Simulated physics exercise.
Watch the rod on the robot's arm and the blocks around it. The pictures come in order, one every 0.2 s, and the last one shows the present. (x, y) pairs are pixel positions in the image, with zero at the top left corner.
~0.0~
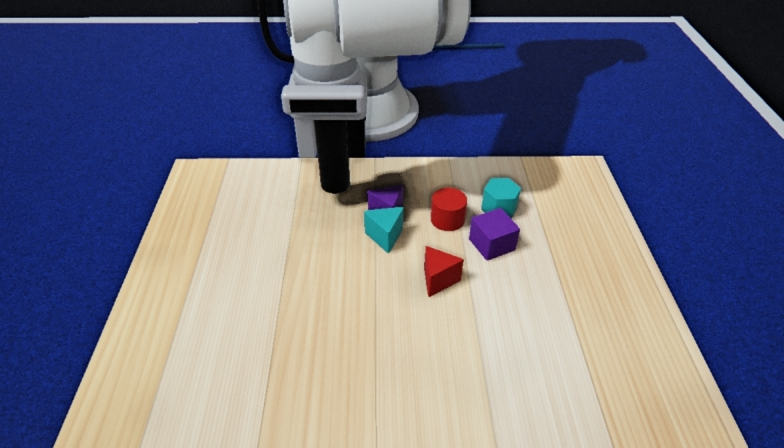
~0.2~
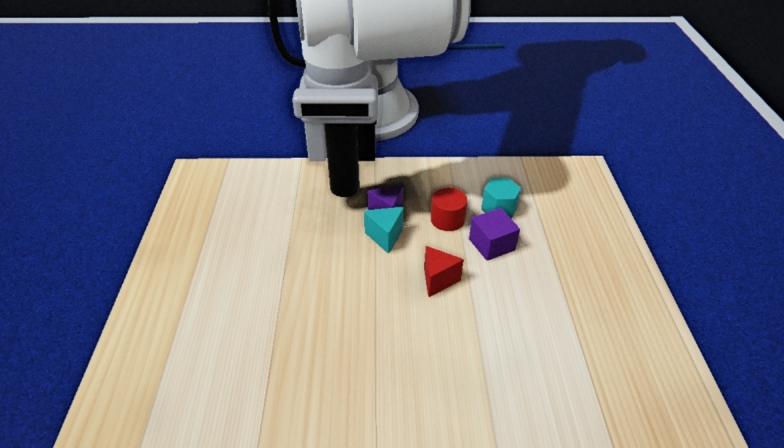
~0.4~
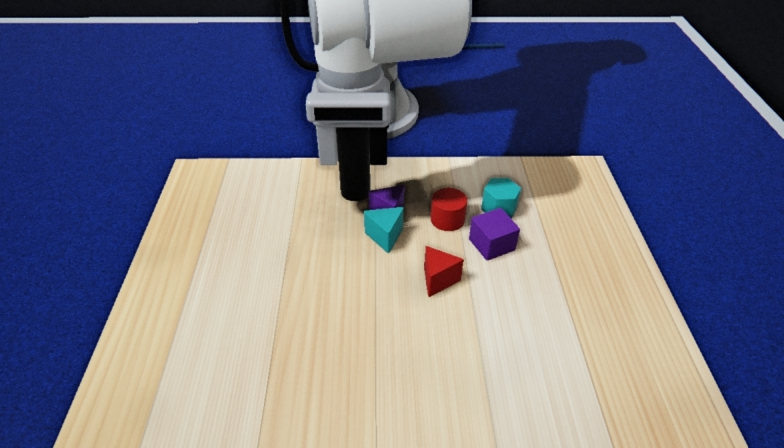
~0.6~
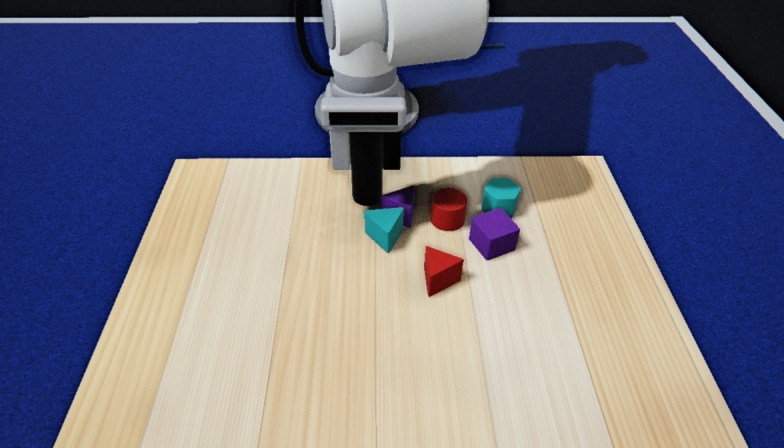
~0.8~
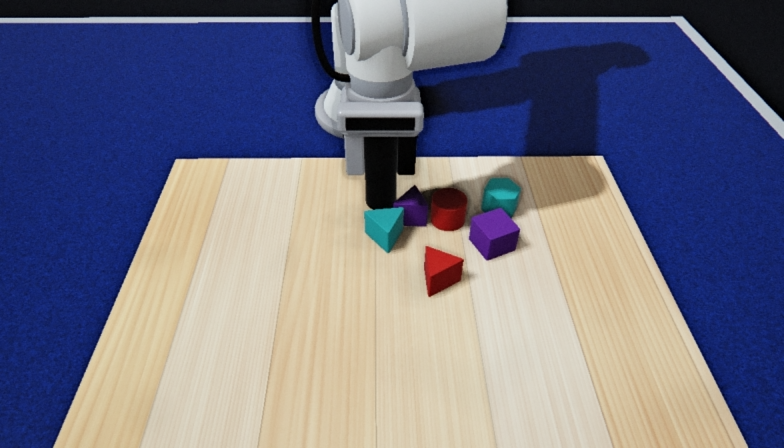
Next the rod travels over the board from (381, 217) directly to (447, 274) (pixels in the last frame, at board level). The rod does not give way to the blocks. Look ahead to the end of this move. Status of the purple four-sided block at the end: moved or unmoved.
Same place.
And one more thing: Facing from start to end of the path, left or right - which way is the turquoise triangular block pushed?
It's pushed right.
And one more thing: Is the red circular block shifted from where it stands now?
Yes, that is how it ends up.
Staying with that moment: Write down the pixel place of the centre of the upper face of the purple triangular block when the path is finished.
Near (436, 212).
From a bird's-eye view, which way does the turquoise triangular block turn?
With the clock.
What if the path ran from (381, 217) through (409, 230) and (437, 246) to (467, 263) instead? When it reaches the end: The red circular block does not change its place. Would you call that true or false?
That statement is not accurate.
What follows on the original path. One third of the way, rod (403, 221); turquoise triangular block (397, 235), turned 35° clockwise; purple triangular block (427, 207), turned 60° anticlockwise; red circular block (459, 196).
Two thirds of the way, rod (426, 239); turquoise triangular block (402, 245), turned 65° clockwise; purple triangular block (436, 212), turned 100° anticlockwise; red circular block (460, 196).
At the end, rod (449, 258); turquoise triangular block (402, 245), turned 65° clockwise; purple triangular block (436, 212), turned 100° anticlockwise; red triangular block (448, 275); red circular block (460, 196); purple four-sided block still.
